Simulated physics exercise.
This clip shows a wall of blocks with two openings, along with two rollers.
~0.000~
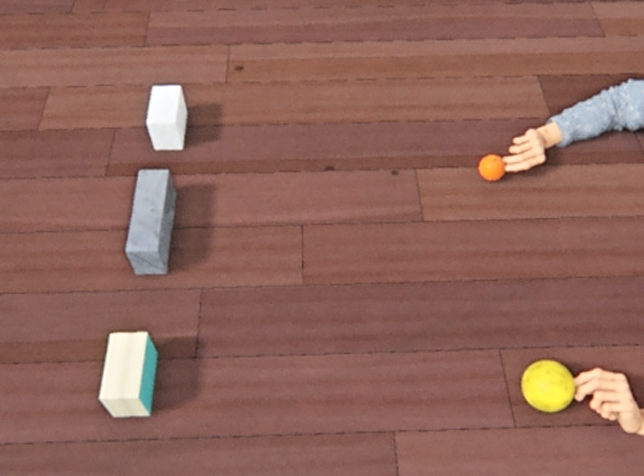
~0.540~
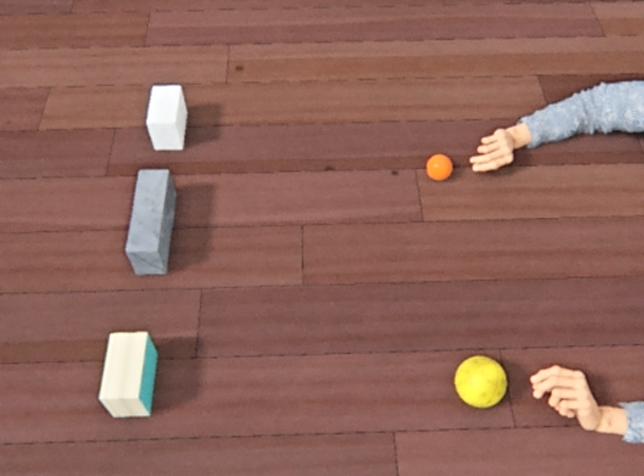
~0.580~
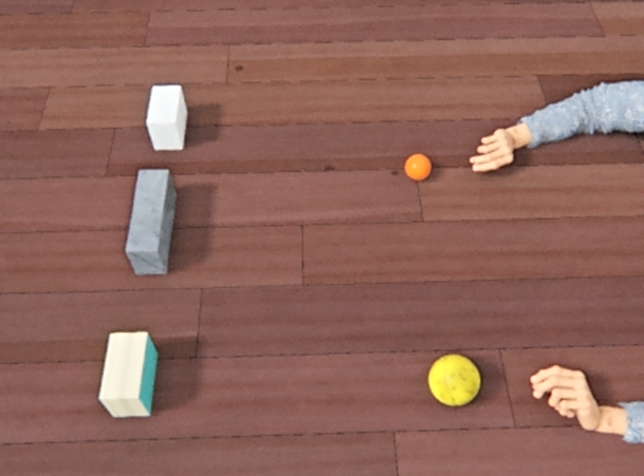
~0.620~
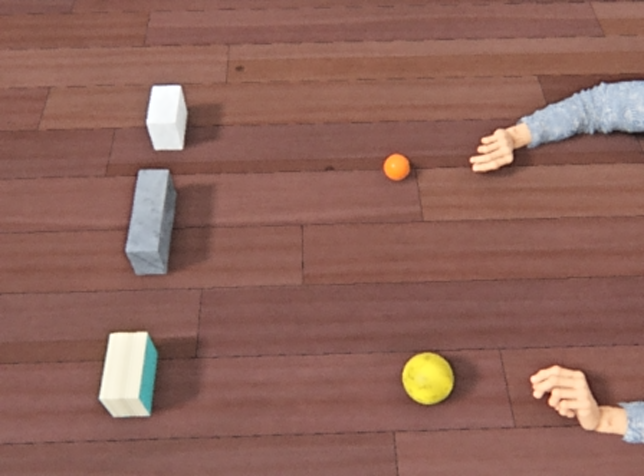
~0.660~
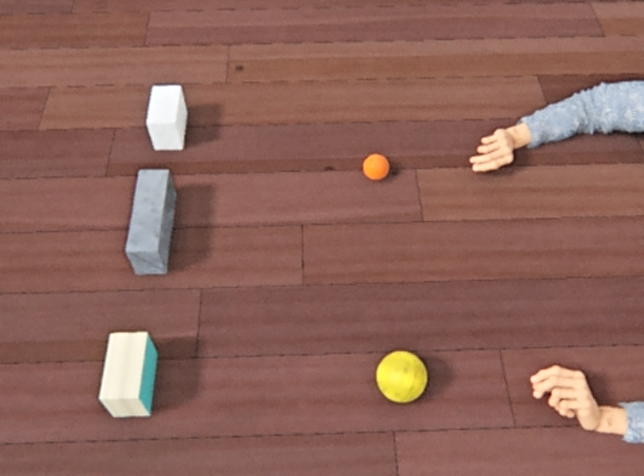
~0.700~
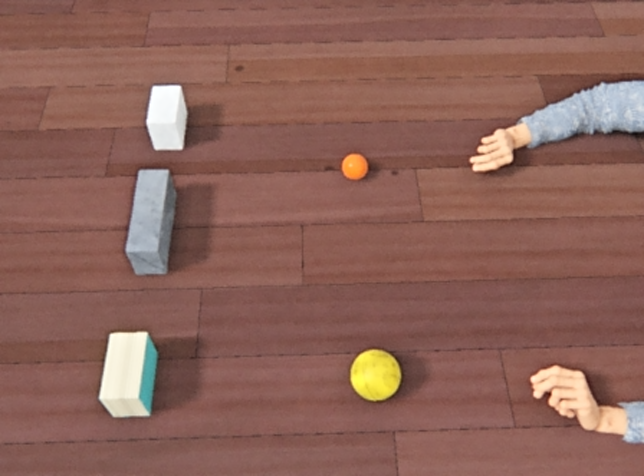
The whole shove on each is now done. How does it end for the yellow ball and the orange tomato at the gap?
In order: Yellow ball: Hit; orange tomato: Clear.
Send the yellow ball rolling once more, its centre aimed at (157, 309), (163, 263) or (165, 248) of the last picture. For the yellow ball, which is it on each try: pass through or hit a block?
So the first time it clears the gap, the second time it can't get by, and the third time it can't get by.
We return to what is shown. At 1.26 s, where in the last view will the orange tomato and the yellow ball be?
(65, 165) and (224, 349).
After 1.26 s, yellow ball coming back near (224, 349); orange tomato heading on near (65, 166).
In the end (2.3 s), the yellow ball is stopped; the orange tomato gets between the blocks.
